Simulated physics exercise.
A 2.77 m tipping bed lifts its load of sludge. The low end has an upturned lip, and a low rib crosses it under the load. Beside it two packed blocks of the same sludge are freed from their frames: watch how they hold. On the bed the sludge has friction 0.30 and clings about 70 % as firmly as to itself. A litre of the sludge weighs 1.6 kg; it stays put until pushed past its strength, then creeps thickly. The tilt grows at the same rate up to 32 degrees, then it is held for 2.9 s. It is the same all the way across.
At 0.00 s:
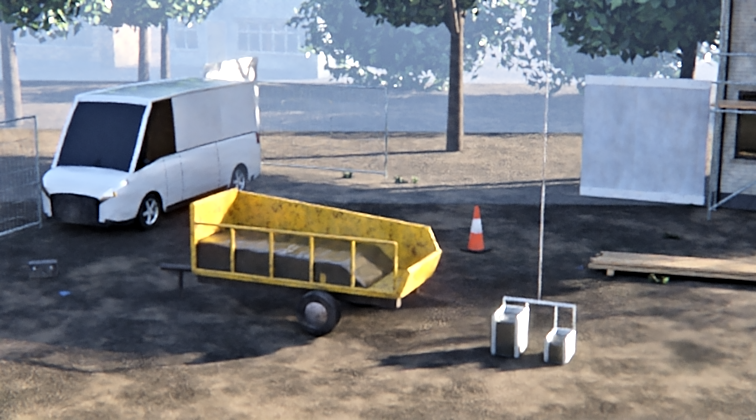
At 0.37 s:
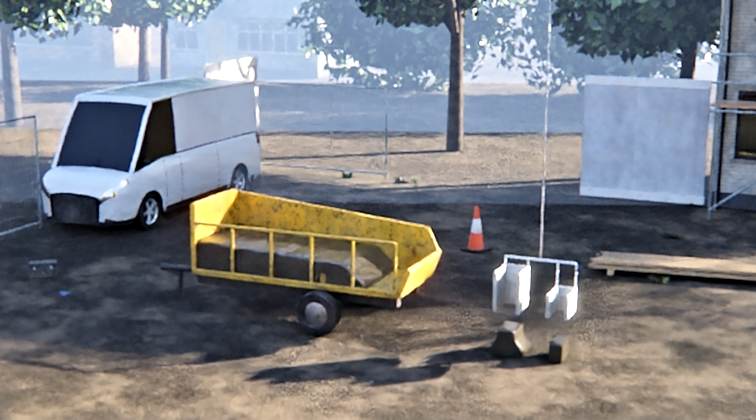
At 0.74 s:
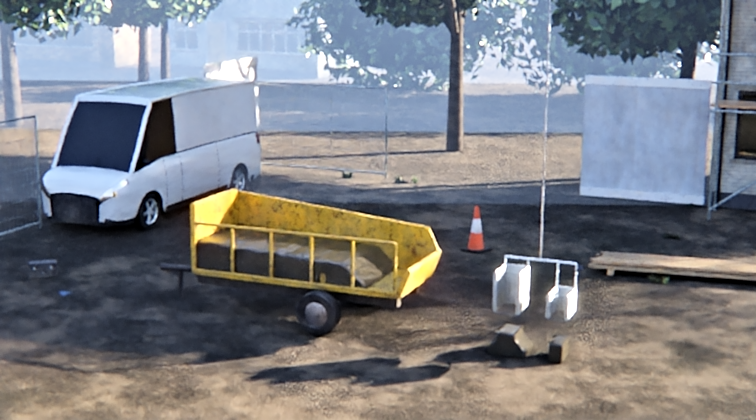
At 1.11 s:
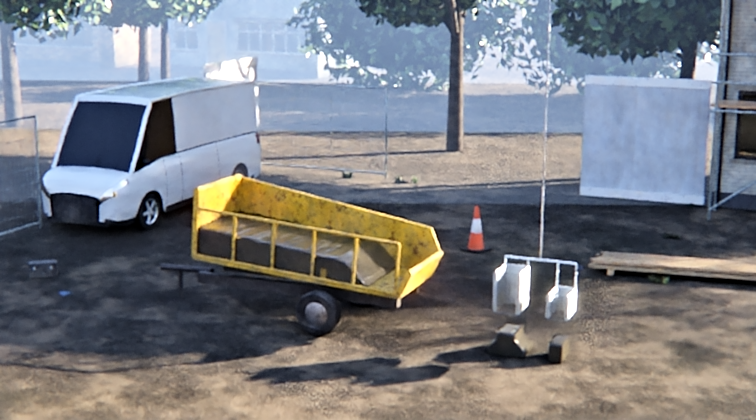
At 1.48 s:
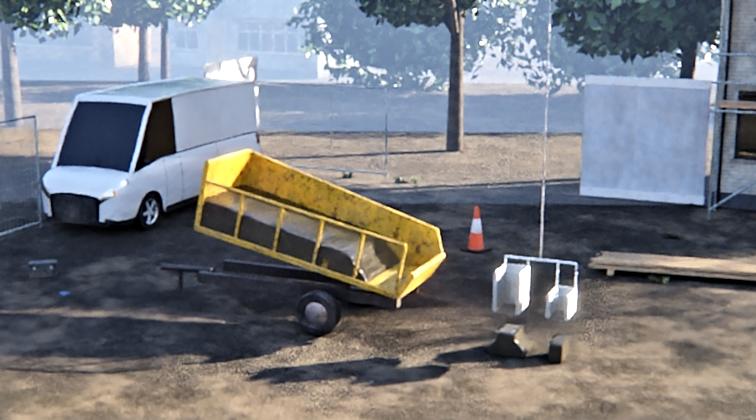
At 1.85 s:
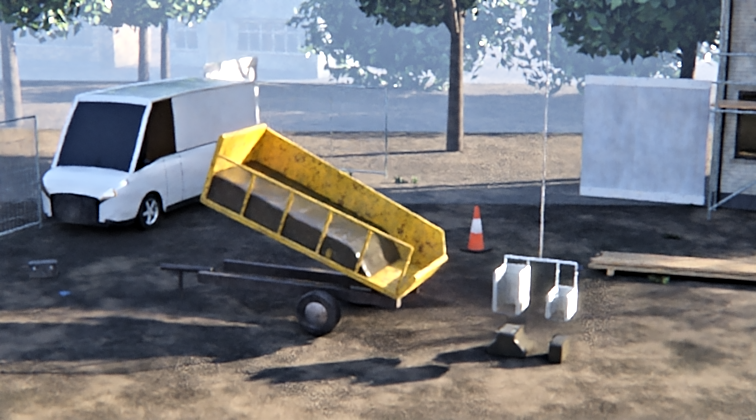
A yellow trailer bed loaded with dark sludge sits in a sunlit dirt yard, seen from slightly above by a still camera. A white van stands behind it at left, with a traffic cone, planks and a pale panel to the right. Two white moulds rise off dark blocks at right, the left block slumps, then the bed's left end lifts, tilting it down to the right.
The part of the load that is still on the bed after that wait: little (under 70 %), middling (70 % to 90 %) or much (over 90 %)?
The band is little (under 70 %).
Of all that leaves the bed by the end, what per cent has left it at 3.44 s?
About 30 %.
After 2.32 s, the tilt is 30 degrees and 100 % is on the bed.
After 2.88 s, the tilt is 32 degrees and 100 % is on the bed.
After 3.44 s, the tilt is 32 degrees and 90 % is on the bed.
After 4.00 s, the tilt is 32 degrees and 65 % is on the bed.
After 5.45 s, the tilt is 32 degrees and 59 % is on the bed.
